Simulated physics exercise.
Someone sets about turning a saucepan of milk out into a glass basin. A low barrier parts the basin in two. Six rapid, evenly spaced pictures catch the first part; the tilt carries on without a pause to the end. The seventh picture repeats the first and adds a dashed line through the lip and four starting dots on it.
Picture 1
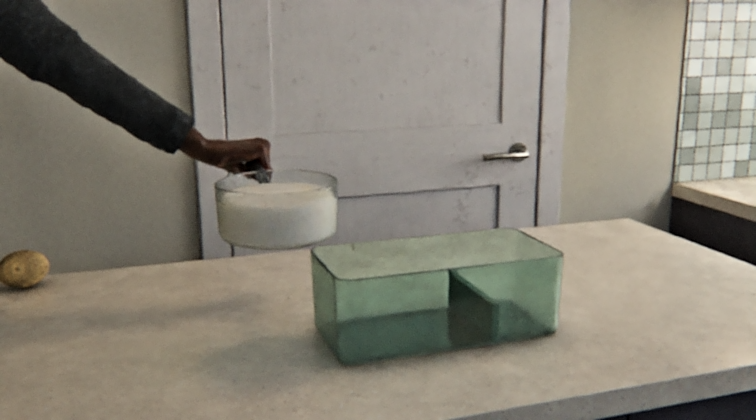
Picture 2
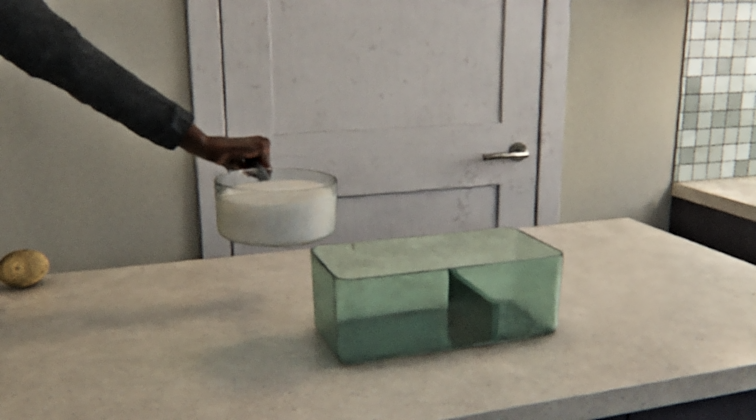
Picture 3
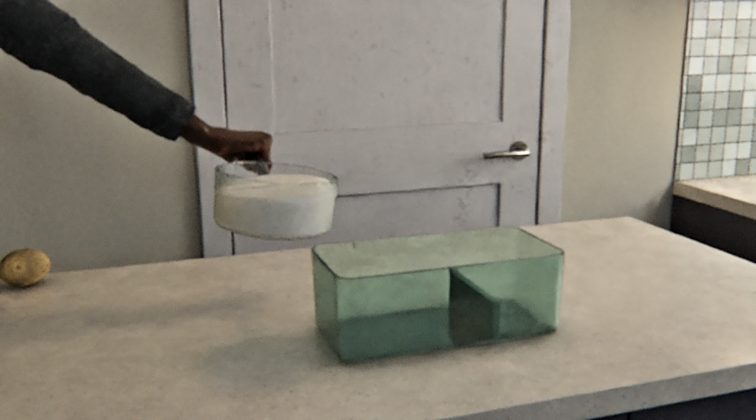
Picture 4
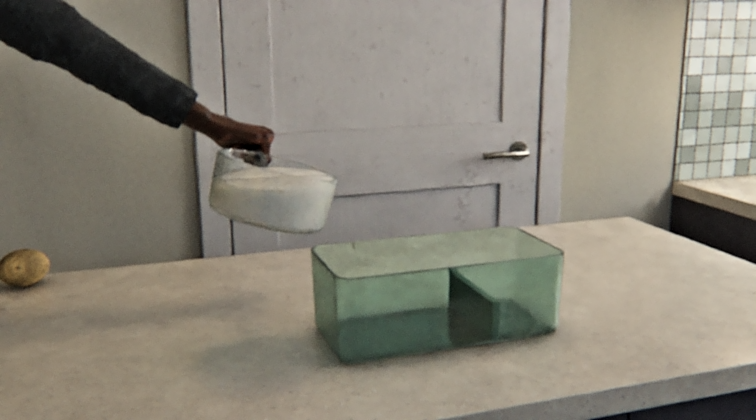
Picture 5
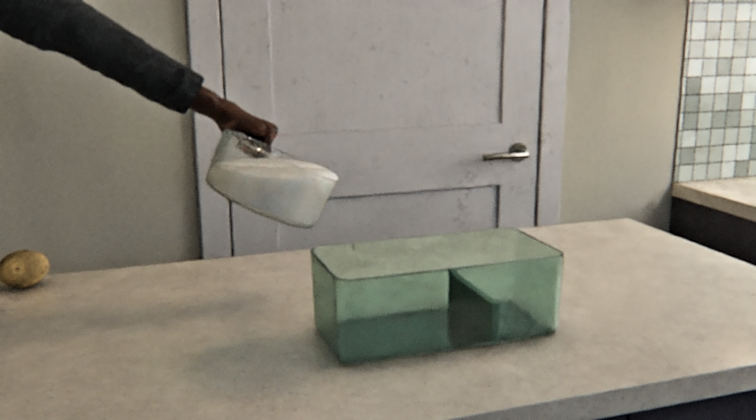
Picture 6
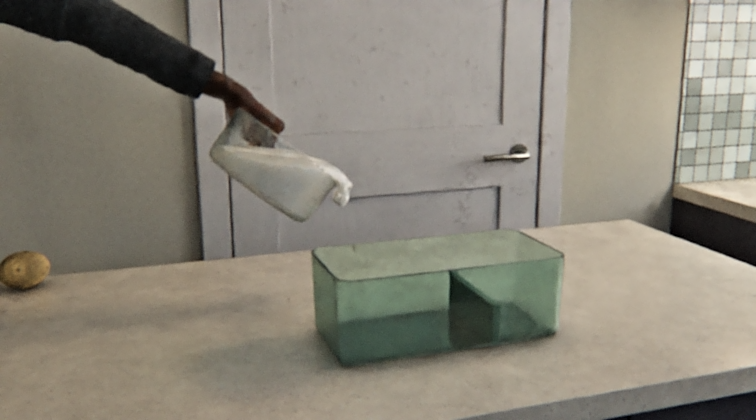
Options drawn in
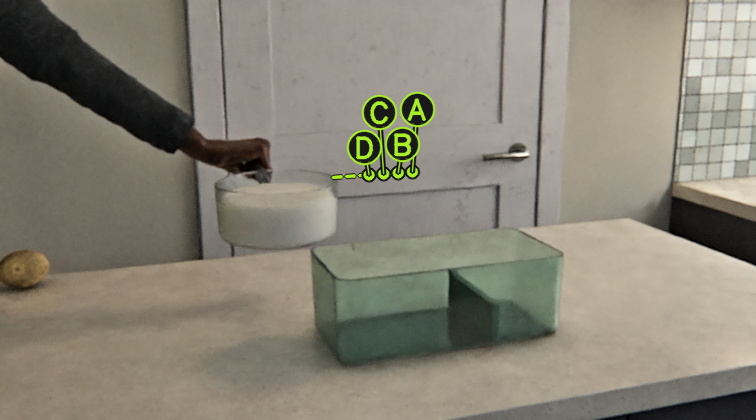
The clip opens with a hand holding a clear saucepan of milk upright, up and to the left of a green glass basin divided by a low barrier on a counter. The hand gradually tilts the pan to the right, and milk slides to the lip and begins to spill over it.
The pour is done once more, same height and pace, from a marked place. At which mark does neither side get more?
B works best here.
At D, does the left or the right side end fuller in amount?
More ends on the left.
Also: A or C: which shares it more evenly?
A.
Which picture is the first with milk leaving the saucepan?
In picture 5.
In lime, A at (412, 171); B at (398, 172); C at (383, 173); D at (369, 174).
With A, about 32 % ends left of the wall and 60 % right of it; 8 % is lost outside.
With B, about 51 % ends left of the wall and 43 % right of it; 6 % is lost outside.
With C, about 74 % ends left of the wall and 23 % right of it; 3 % is lost outside.
With D, about 86 % ends left of the wall and 6 % right of it; 8 % is lost outside.
